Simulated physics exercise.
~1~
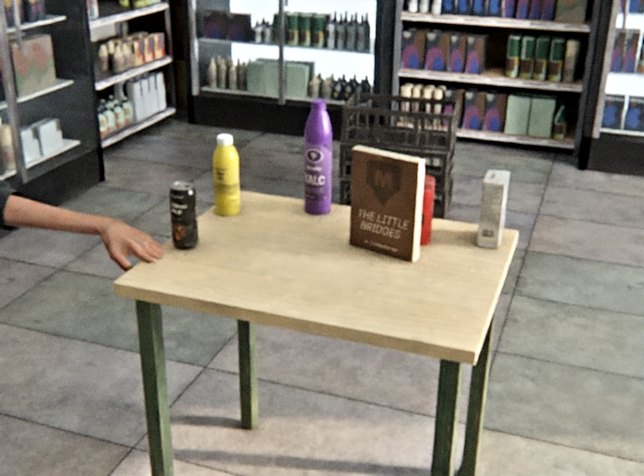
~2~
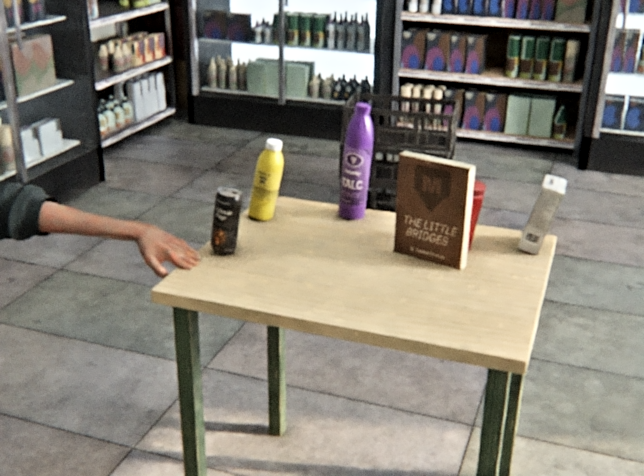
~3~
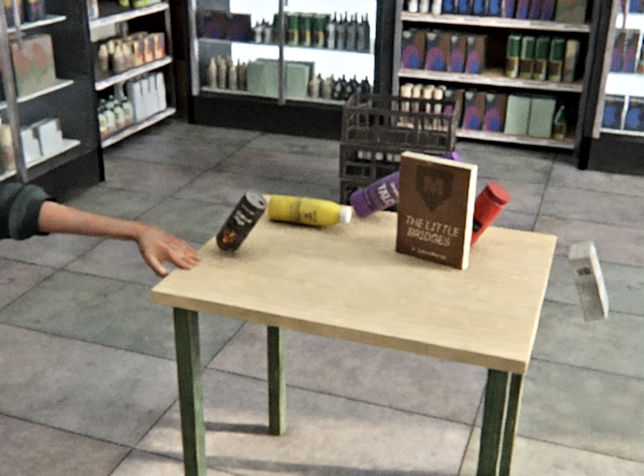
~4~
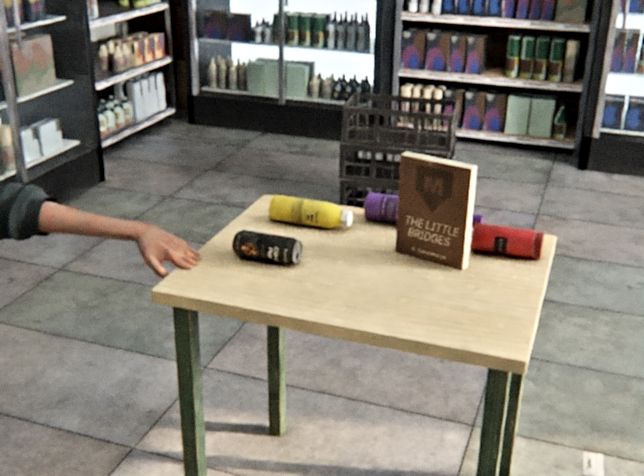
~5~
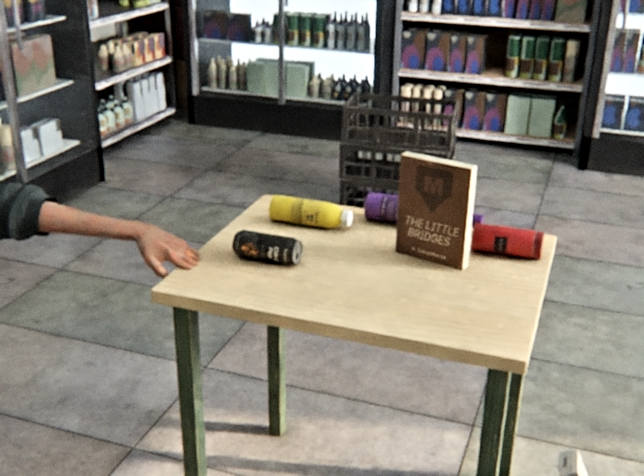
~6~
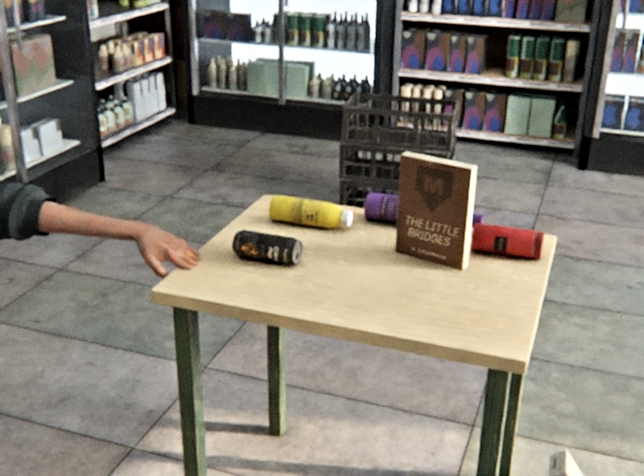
In this clip, a hand rests at the left edge of a small table as it jerks right, toppling a black can, yellow and purple bottles, and a red jar. A white packet falls off the right side to the floor, while the brown book stays standing.
